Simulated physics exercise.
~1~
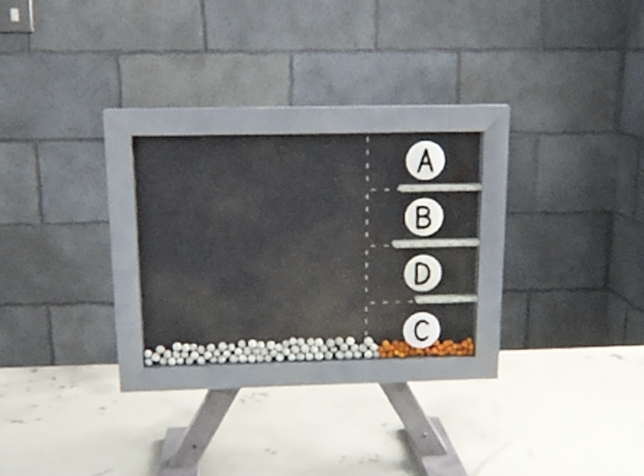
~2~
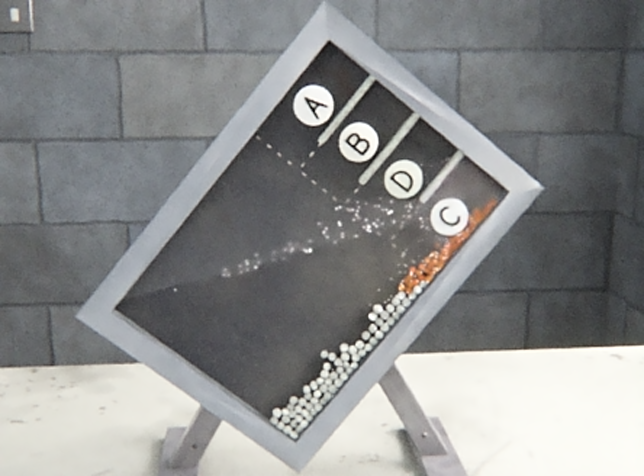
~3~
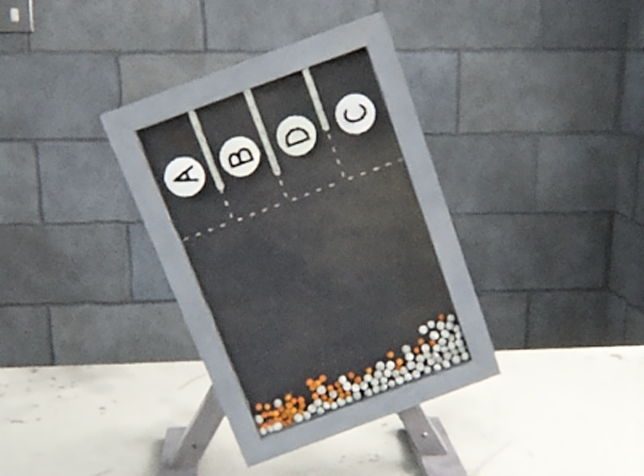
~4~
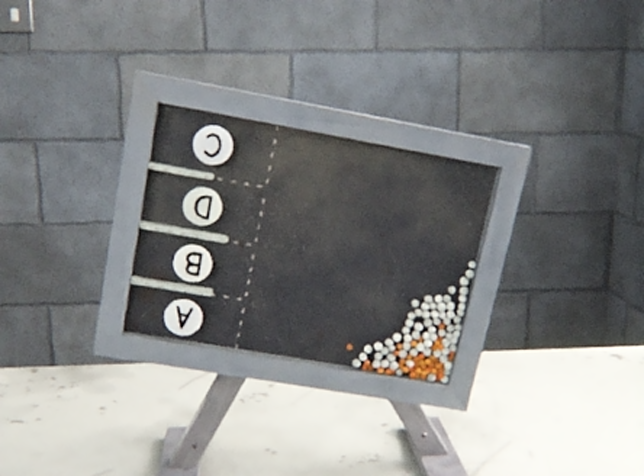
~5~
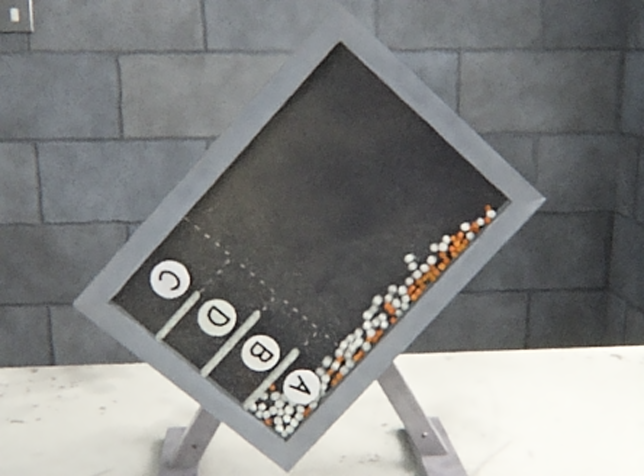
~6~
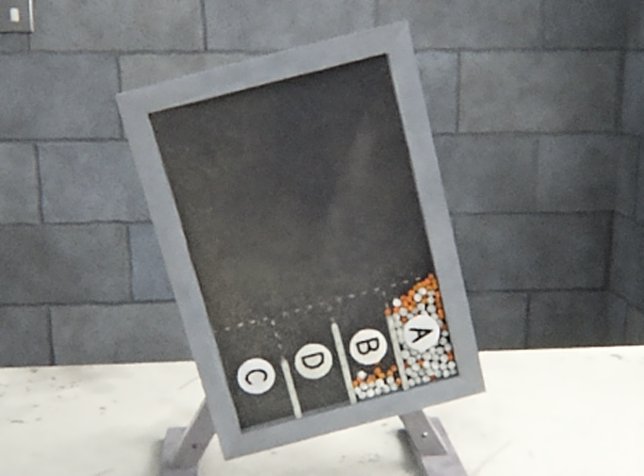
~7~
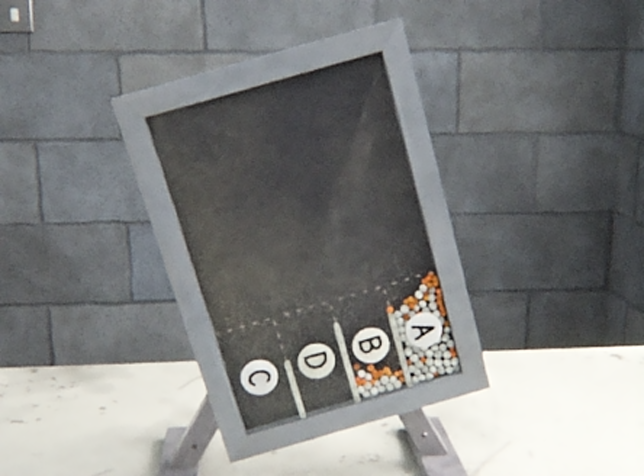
A framed display case on a stand turned anticlockwise, sending its white and smaller orange beads tumbling along the edges, until it stopped tilted with the lettered pockets at the bottom, most beads filling A, some in B, and C and D empty.
